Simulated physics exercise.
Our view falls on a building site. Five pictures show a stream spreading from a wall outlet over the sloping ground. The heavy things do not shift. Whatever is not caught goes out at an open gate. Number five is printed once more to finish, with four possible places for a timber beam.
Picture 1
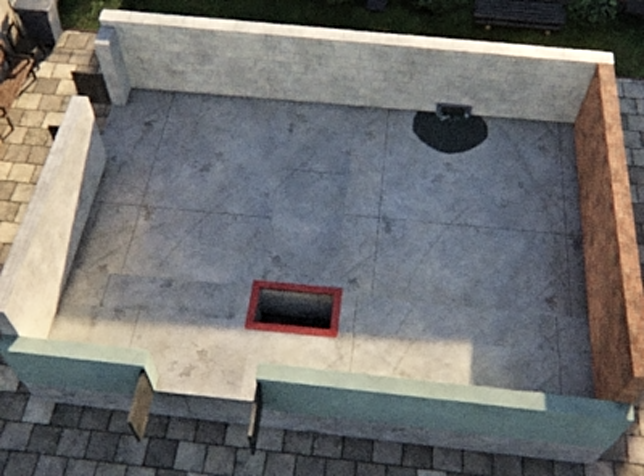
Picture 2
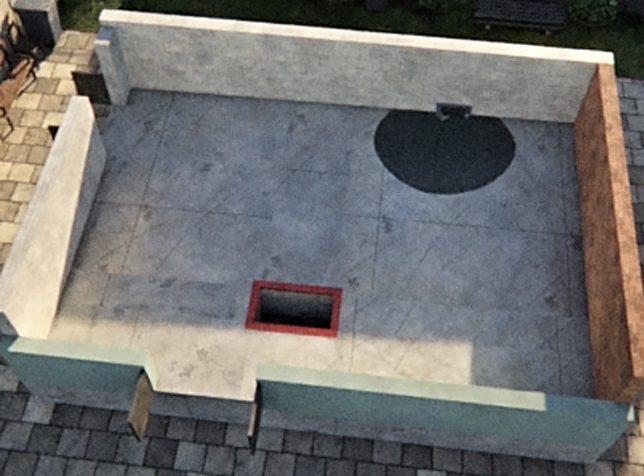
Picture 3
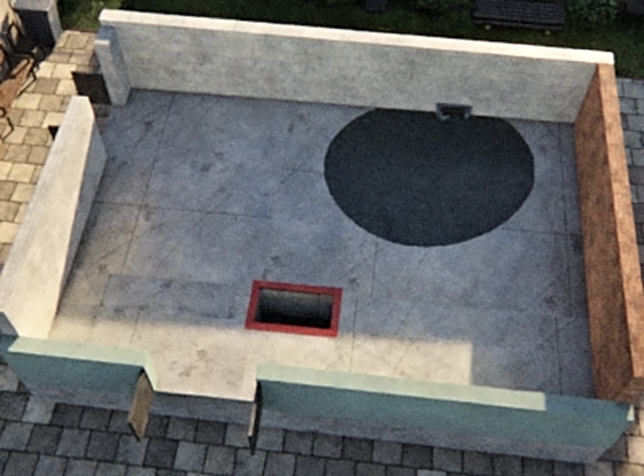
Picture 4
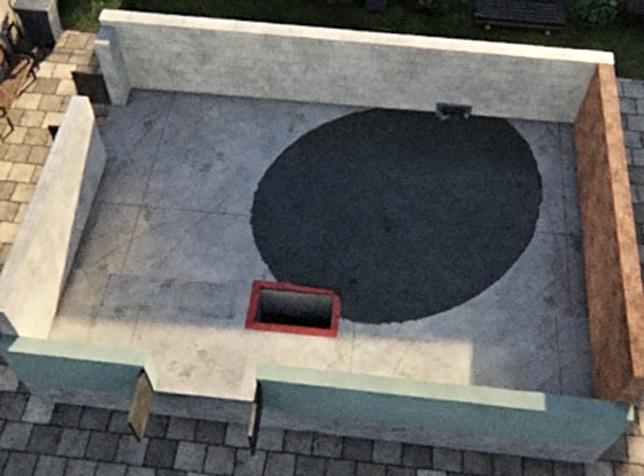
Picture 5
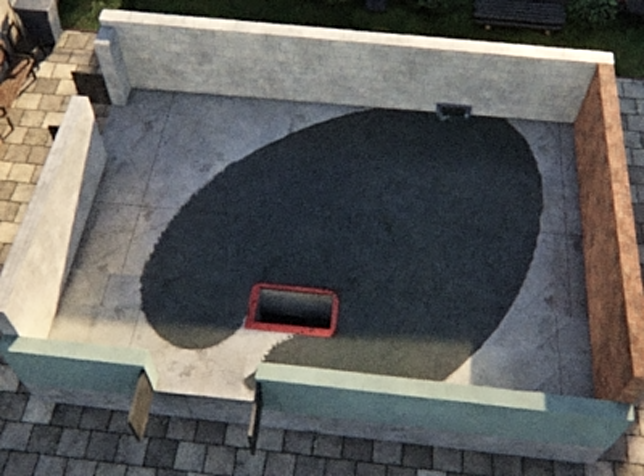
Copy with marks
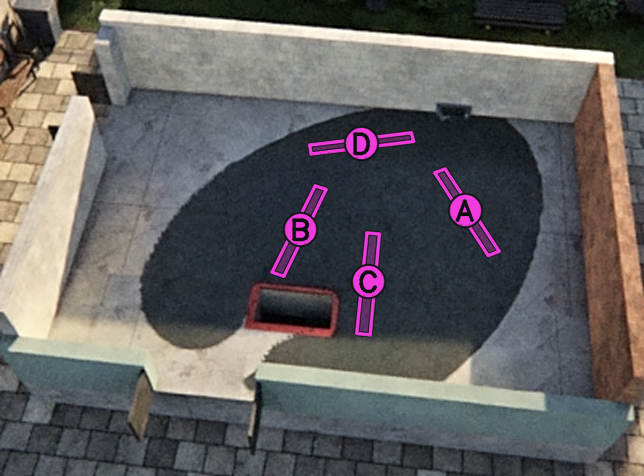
Dark water spreading from an outfall in the back wall across a walled concrete floor, reaching and surrounding much of a red-rimmed drain.
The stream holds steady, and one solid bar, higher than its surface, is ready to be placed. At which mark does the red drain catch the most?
B is best.
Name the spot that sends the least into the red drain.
It is C.
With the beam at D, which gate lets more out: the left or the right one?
The right gate.
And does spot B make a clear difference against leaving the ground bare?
Yes, by a good deal.
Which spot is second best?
D it is.
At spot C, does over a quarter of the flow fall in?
No.
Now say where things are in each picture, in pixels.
Outfall at (453, 109); red drain at (294, 308); open gate at (210, 381); open gate at (117, 131); water covers 2 % of the ground and shows as far out as (457, 148); red drain still dry.
Water covers 8 % of the ground and shows as far out as (409, 180); red drain still dry.
Water covers 17 % of the ground and shows as far out as (347, 213); red drain still dry.
Water covers 33 % of the ground and shows as far out as (300, 285); red drain still dry.
Water covers 49 % of the ground and shows as far out as (147, 302); red drain taking water.
On the marked copy, A from (439, 170) to (493, 253); B from (277, 274) to (320, 187); C from (363, 334) to (373, 233); D from (310, 149) to (412, 137).
With A, about 23 % of the stream runs into the red drain, about 68 % out by the gates.
With B, about 51 % of the stream runs into the red drain, about 39 % out by the gates.
With C, about 18 % of the stream runs into the red drain, about 74 % out by the gates.
With D, about 33 % of the stream runs into the red drain, about 59 % out by the gates.
